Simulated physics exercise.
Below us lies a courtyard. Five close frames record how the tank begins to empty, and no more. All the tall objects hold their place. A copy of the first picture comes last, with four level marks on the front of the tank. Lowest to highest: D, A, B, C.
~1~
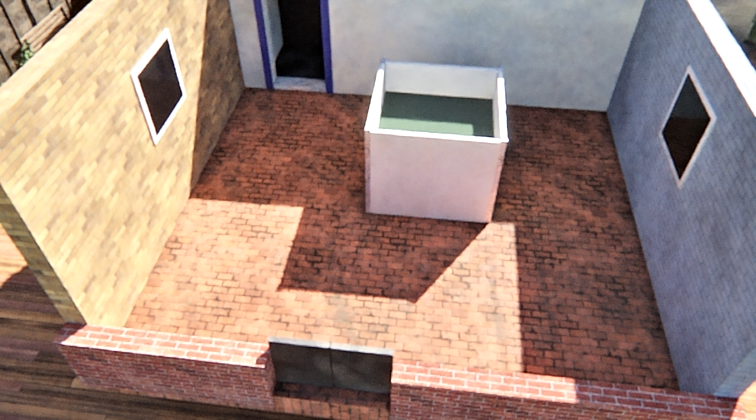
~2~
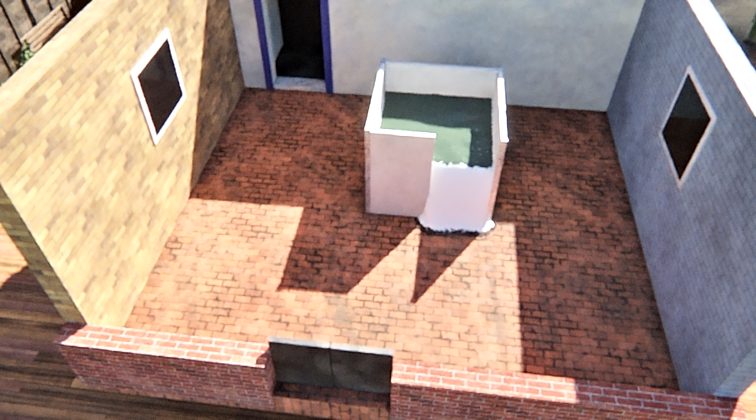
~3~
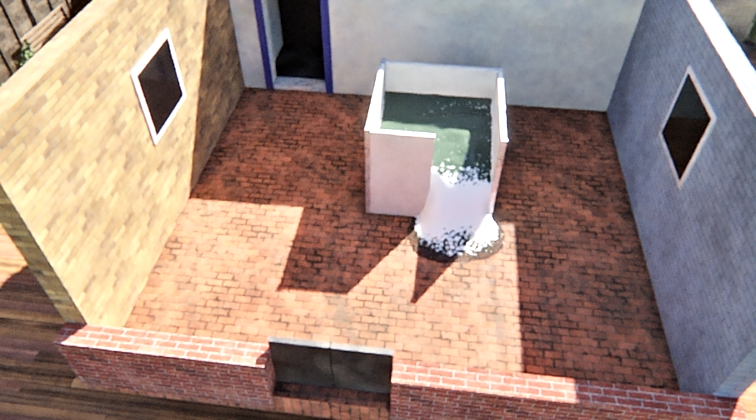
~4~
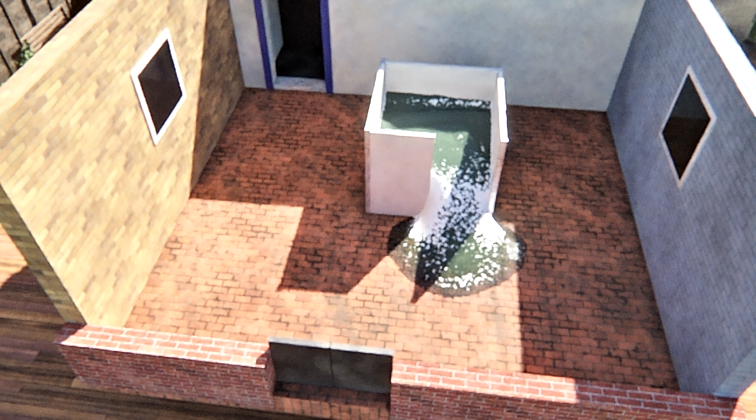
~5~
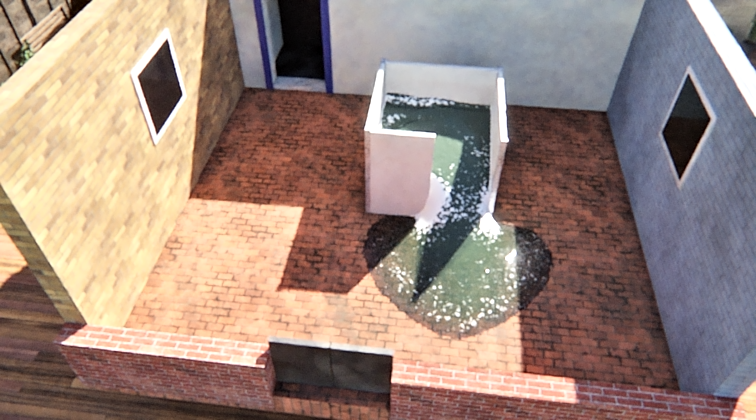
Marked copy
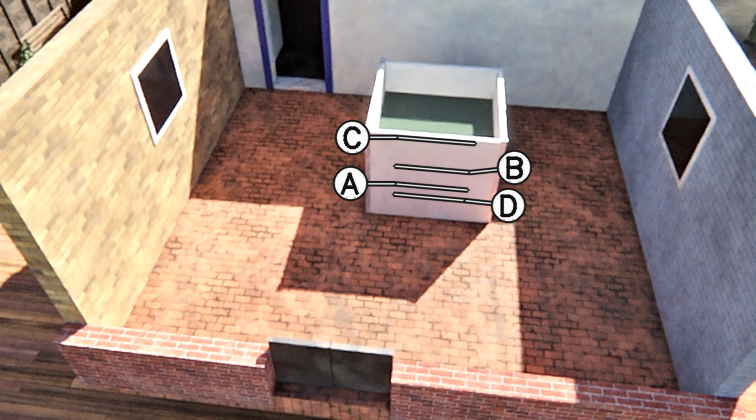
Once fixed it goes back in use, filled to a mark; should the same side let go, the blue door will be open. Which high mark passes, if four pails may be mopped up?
Level B just does it.
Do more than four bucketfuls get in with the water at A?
No, that is safe.
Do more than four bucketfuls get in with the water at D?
No.
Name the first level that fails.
It is C.
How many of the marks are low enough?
Three.
In white, A at (430, 186); B at (432, 169); C at (435, 140); D at (429, 197); from the bottom up D, A, B, C.
If A is chosen, nothing gets over.
If B is chosen, a splash gets over, under a bucket.
If C is chosen, about 8 bucketfuls get in.
If D is chosen, nothing gets over.
